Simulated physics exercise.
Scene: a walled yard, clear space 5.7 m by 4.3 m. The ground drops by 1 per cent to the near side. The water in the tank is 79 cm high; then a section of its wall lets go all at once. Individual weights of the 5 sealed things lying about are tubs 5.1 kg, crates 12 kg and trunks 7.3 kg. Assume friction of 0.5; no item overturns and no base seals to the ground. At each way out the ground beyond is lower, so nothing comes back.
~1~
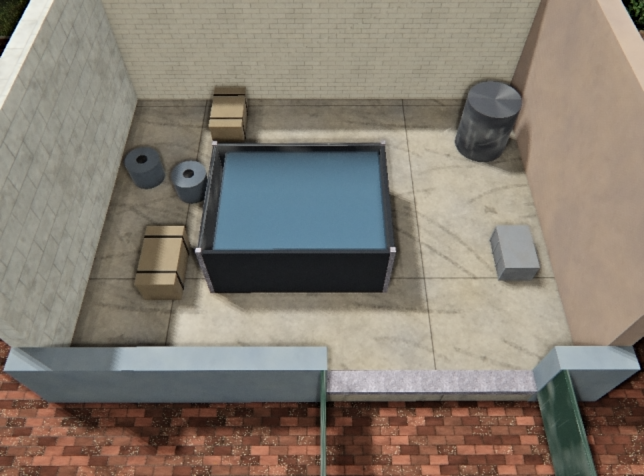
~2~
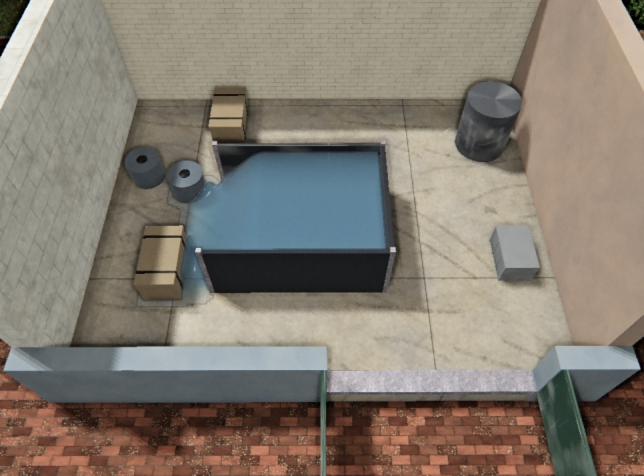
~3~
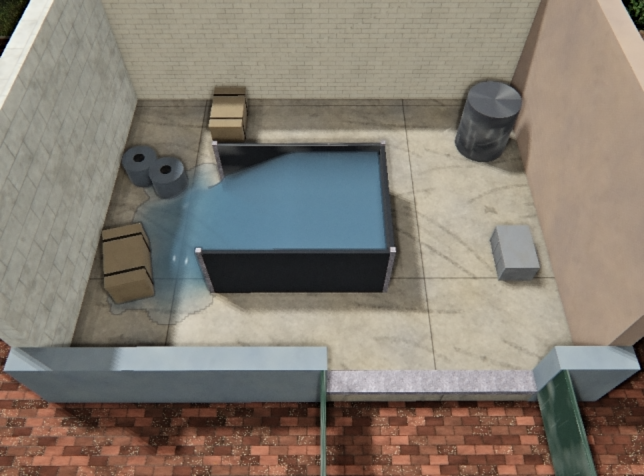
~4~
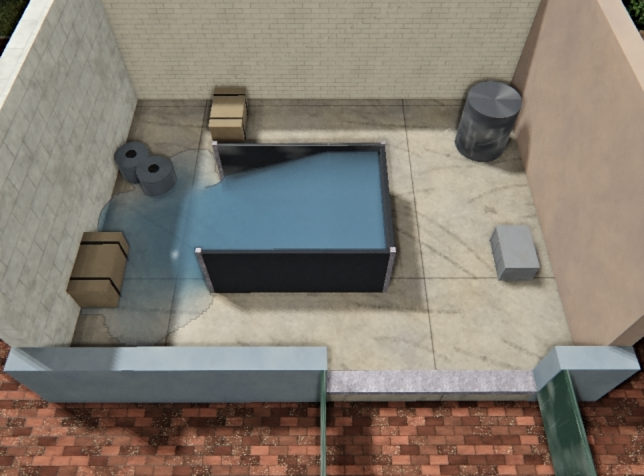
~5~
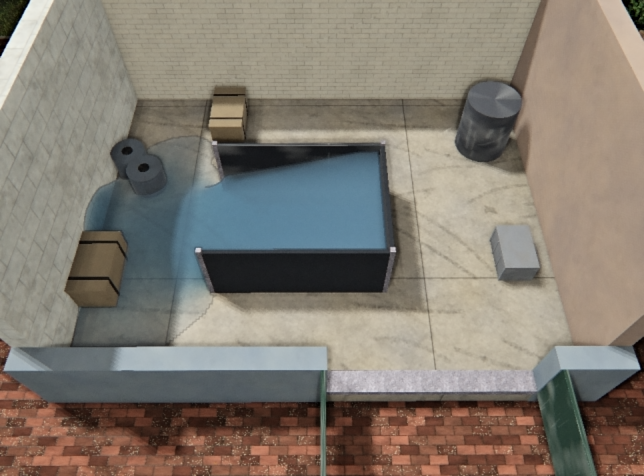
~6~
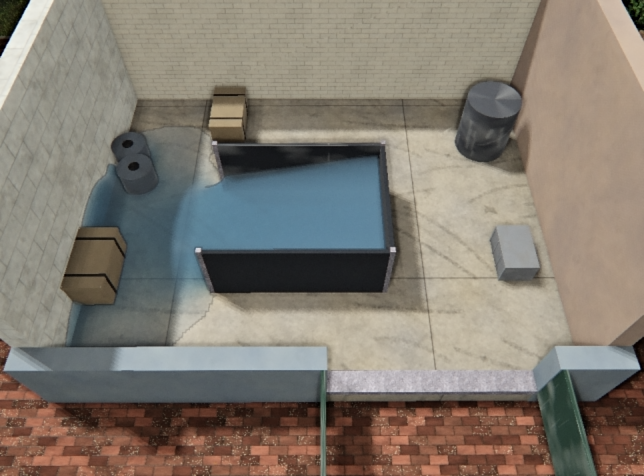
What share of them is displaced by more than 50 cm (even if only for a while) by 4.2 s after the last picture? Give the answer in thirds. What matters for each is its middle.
Two thirds or more.
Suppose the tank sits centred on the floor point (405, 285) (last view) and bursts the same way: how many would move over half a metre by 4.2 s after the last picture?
Result: 4 of them.
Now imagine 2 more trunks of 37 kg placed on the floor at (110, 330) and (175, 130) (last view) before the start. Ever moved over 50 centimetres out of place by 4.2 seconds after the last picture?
Beyond it, beyond it.
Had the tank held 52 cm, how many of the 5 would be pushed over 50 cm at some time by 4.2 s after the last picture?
Count: 4.
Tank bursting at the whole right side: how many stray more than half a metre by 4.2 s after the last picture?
Result: 3 of them.
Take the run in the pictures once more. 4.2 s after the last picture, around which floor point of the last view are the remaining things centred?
Roughly at (473, 198).
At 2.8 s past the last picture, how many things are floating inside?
By my count, 3.
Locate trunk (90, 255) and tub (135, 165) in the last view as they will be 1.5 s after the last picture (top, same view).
First near (143, 302), second near (190, 82).
Then, 0.4 s after the last picture 3 of 5 are over 50 cm from their spots; 3 afloat.
Then, 1.5 s after the last picture 4 of 5 are over 50 cm from their spots; 2 afloat.
Then, 2.8 s after the last picture 4 of 5 are over 50 cm from their spots; 3 afloat.
Then, 4.2 s after the last picture 5 of 5 are over 50 cm from their spots, and 5 have been at some point; 4 afloat.
